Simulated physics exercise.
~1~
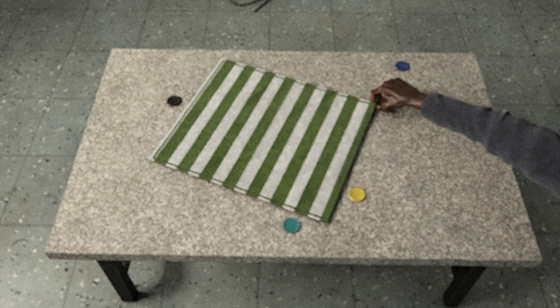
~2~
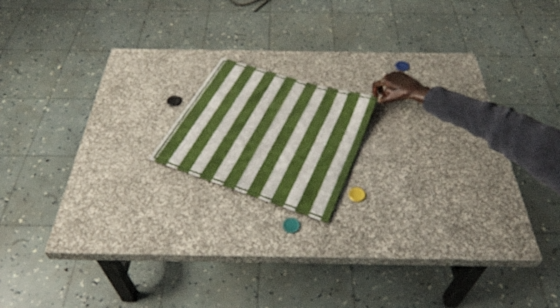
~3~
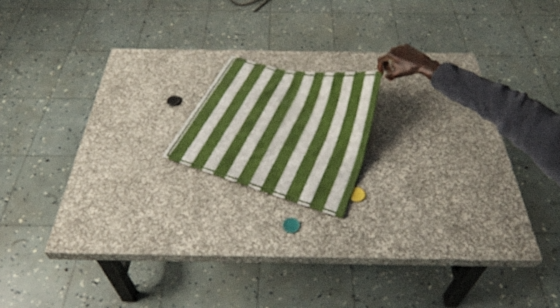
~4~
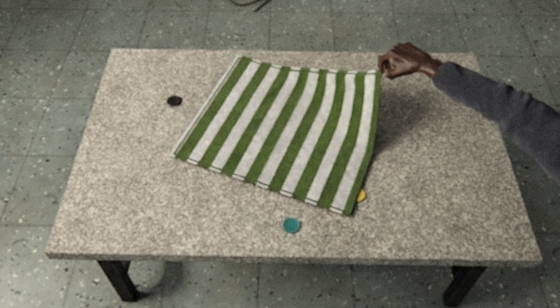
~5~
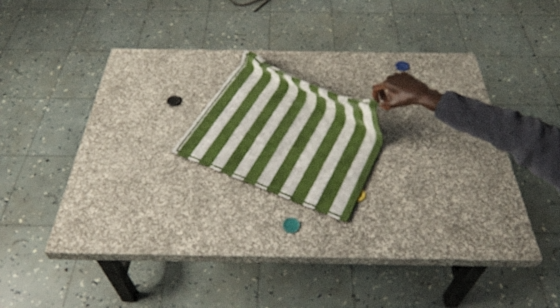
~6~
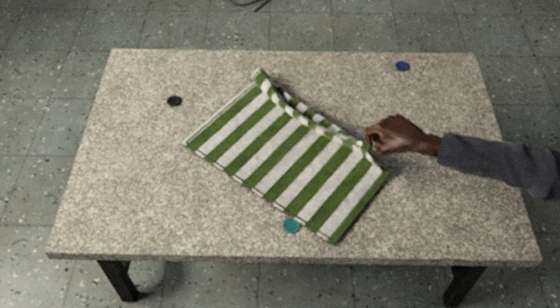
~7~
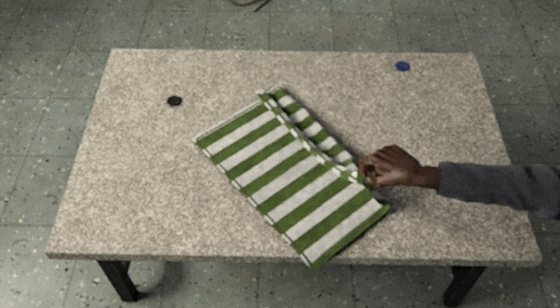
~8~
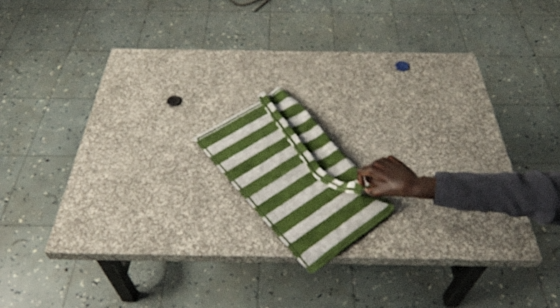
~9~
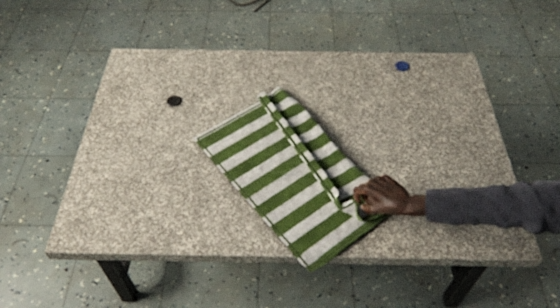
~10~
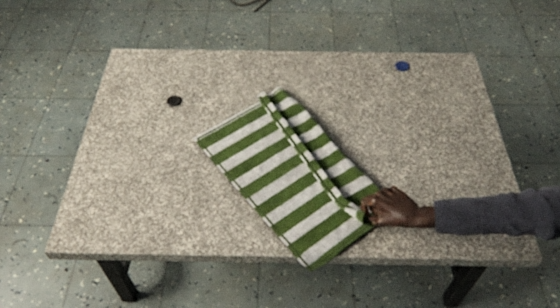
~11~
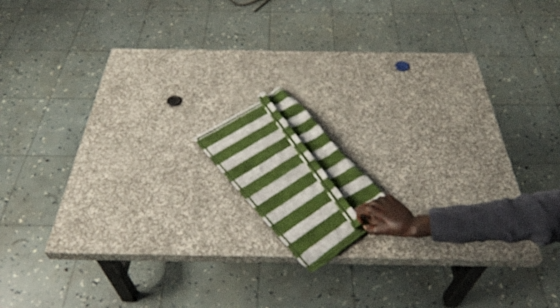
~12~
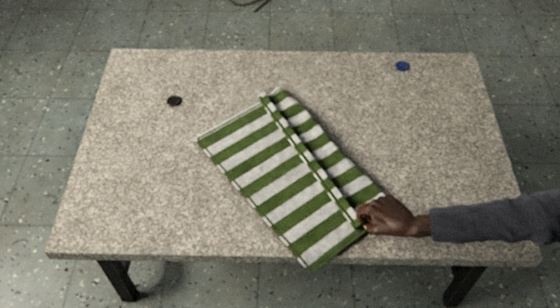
A green and white striped tea towel lies at an angle on a speckled stone-topped table, seen from above and in front by a still camera. A black token sits to its left, a blue cap at the upper right, and a yellow lid and a teal button near its lower edge. A hand from the right lifts the towel's upper right corner, then draws it down toward the front, folding and turning the cloth. The towel slides over the yellow lid, then the teal button. It ends bunched along a diagonal fold, fingers still at its corner, black and blue pieces uncovered.
